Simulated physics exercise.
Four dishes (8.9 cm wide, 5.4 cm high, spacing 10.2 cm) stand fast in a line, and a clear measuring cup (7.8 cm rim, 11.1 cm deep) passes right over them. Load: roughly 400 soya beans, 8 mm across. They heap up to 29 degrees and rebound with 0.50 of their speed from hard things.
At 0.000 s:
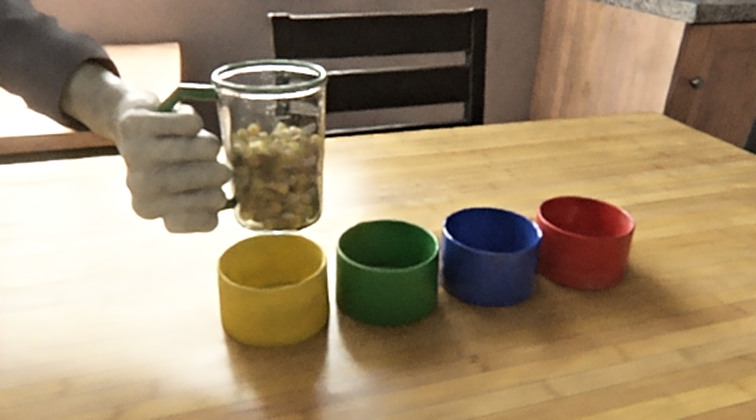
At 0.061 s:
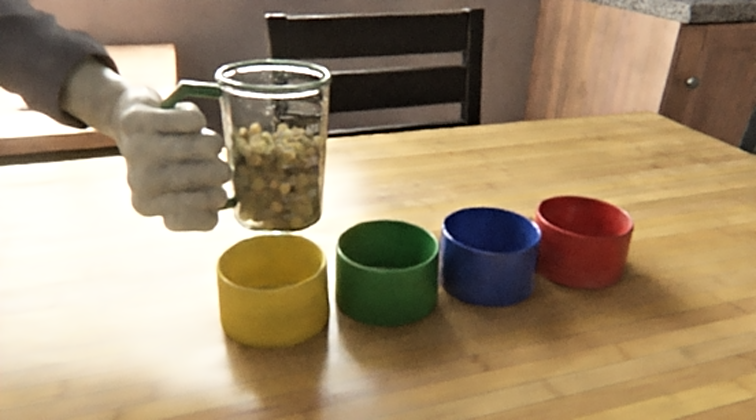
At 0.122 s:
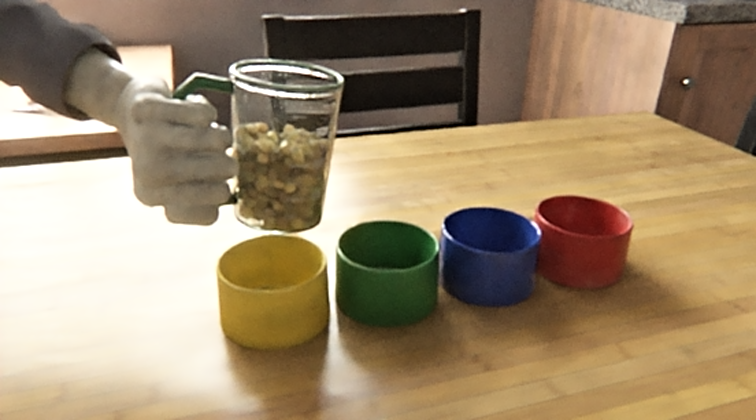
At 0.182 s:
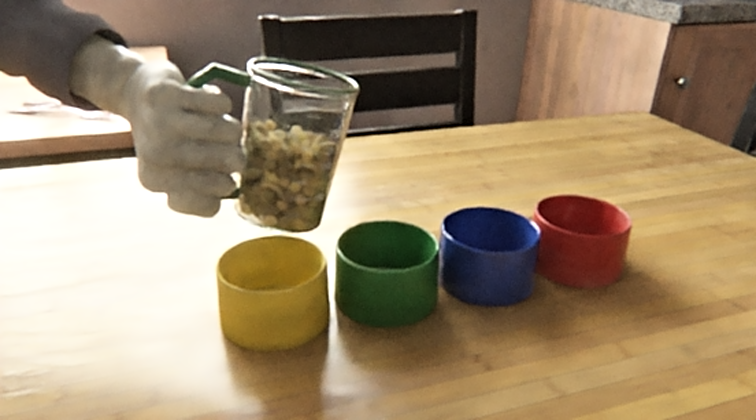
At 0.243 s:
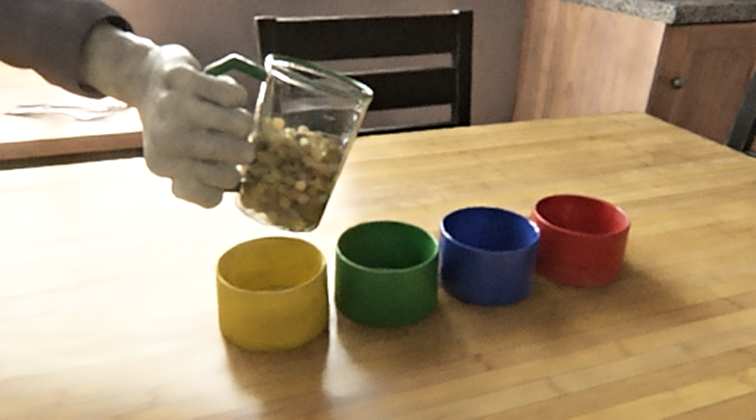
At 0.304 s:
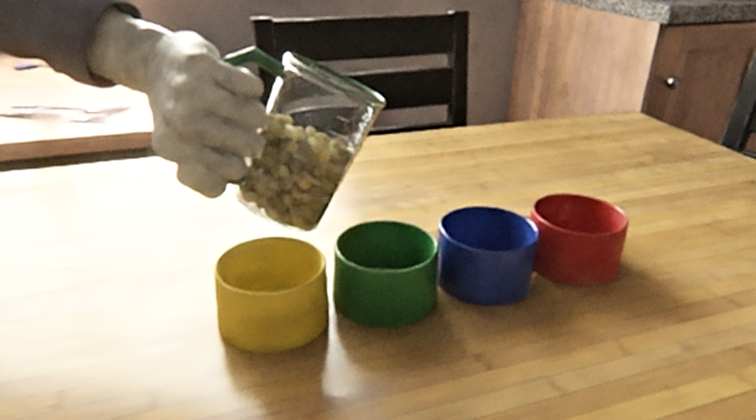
A pale hand at the left, gripping a clear measuring cup by its green handle, first holds it nearly upright, then tilts it steadily to the right while shifting slightly that way, the small tan pieces inside slanting with it. Yellow, green, blue and red dishes stand motionless in a left-to-right row below. The wooden tabletop, seen from slightly above, has a dark chair and brown cabinet behind.
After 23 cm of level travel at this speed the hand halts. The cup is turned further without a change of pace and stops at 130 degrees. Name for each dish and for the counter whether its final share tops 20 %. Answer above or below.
Red below, blue above, green below, yellow below, counter below.
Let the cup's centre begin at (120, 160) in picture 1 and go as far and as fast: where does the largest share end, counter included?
The winner: Green.
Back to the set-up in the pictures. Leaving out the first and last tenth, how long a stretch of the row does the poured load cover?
Some 5 cm.
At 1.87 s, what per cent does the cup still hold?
Roughly 0 per cent.
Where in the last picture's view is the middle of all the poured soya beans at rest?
Around (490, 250).
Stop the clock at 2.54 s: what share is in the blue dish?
About 100 per cent by then.
After 1.24 s, tilt 127 degrees; cup holds 55 %, blue 45 %.
Then, at 1.87 s, tilt 130 degrees; cup holds 0 %, blue 100 %.
After 2.54 s, tilt 130 degrees; cup holds 0 %, blue 100 %.
In the end, at 2.8 s, red 0 %, blue 100 %, green 0 %, yellow 0 %, counter 0 %.
